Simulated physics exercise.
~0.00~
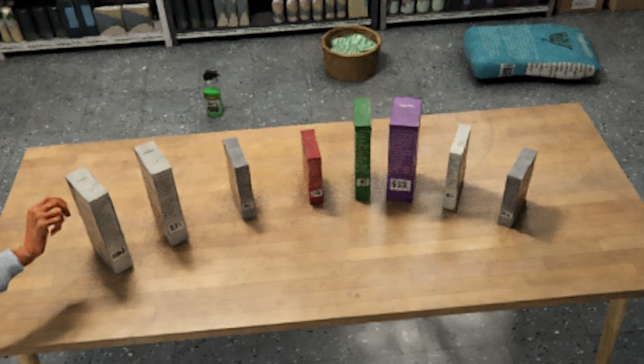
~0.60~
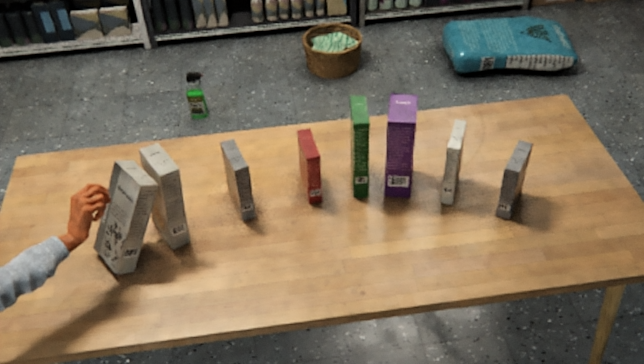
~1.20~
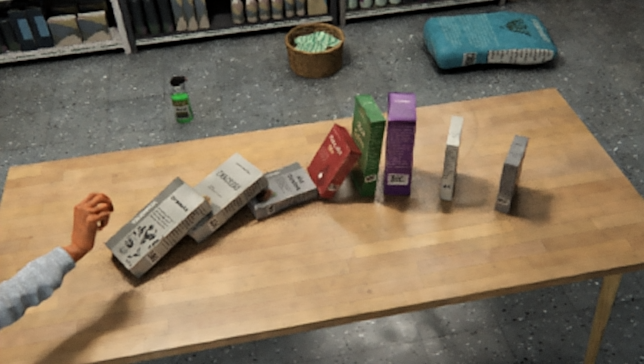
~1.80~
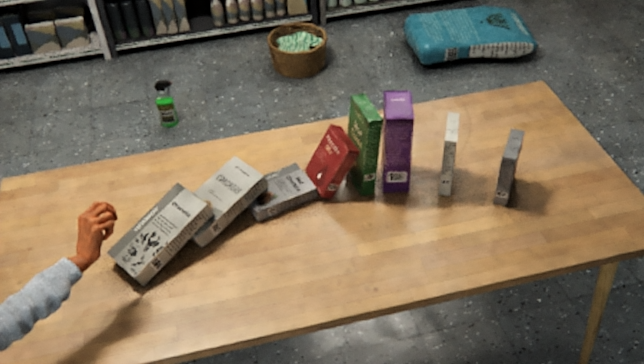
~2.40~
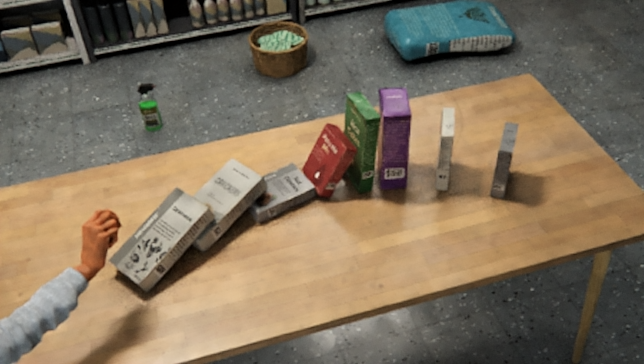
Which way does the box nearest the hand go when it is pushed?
It tips over to the right, into the next grey box in the row.
A hand tips the first grey box rightward, toppling boxes until the green one stays standing.
